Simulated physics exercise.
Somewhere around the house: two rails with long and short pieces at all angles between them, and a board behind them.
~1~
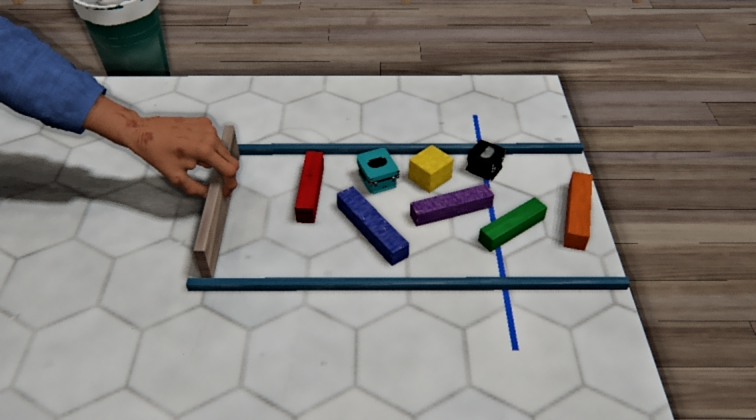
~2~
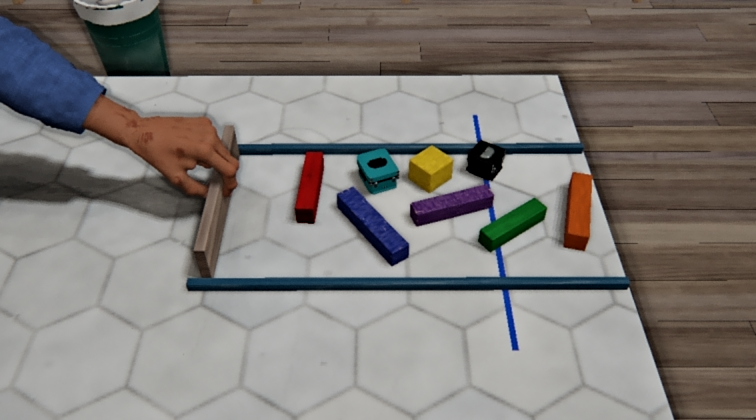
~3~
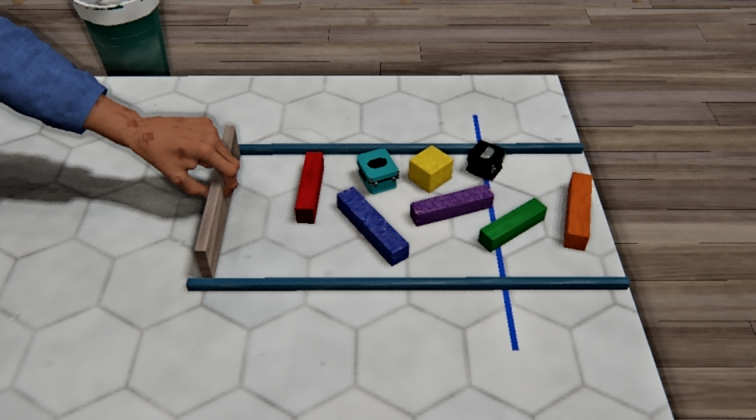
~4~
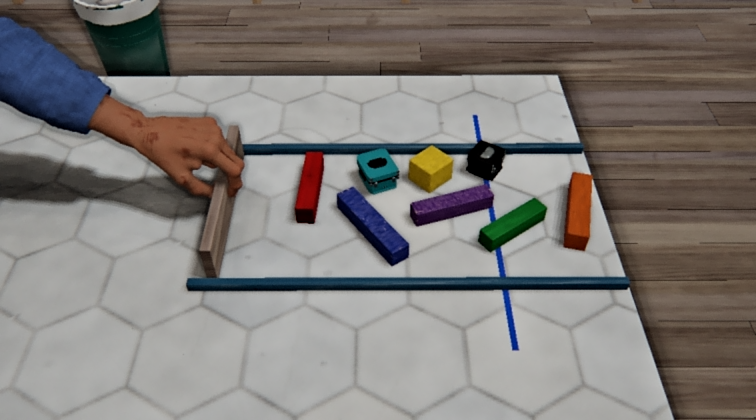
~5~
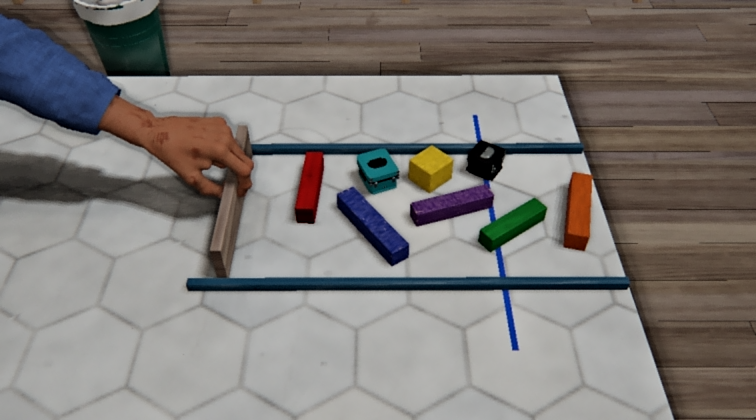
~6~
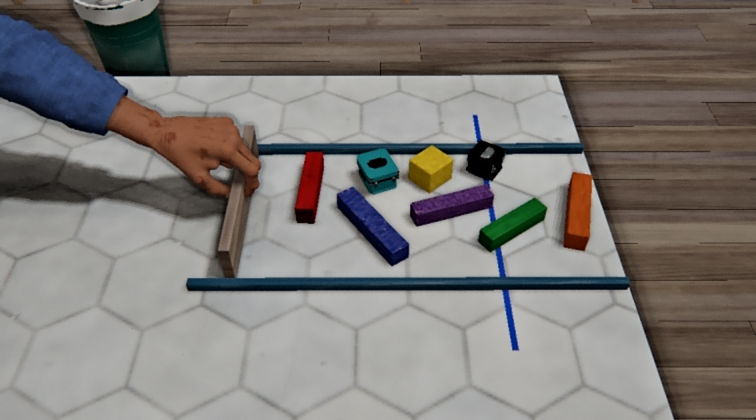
On a white tiled surface, a hand held a wooden board upright behind scattered colourful bars and blocks between two rails, then slid it slightly right, while the pieces stayed still.
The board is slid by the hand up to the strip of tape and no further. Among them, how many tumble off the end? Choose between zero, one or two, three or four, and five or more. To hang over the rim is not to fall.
The count is zero.
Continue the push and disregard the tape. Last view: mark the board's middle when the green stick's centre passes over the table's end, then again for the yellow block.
Green stick: (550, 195); yellow block: (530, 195).
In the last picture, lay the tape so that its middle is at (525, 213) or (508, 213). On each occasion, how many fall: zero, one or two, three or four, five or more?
For each in order, one to two and one to two.
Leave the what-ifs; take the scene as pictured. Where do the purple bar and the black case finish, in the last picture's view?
The purple bar comes to rest at (564, 204), and the black case comes to rest at (578, 159).
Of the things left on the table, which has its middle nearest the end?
It is the orange bar.
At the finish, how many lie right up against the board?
Tally at the end: 2.
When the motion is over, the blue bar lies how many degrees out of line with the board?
Some 15 degrees.
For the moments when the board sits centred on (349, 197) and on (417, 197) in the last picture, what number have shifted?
Answer - first 3, then 6.
A little later, none off yet; orange bar at rest near (579, 210); green stick at rest near (513, 224); black case at rest near (485, 161).
When it is over, the number that fall off is zero.
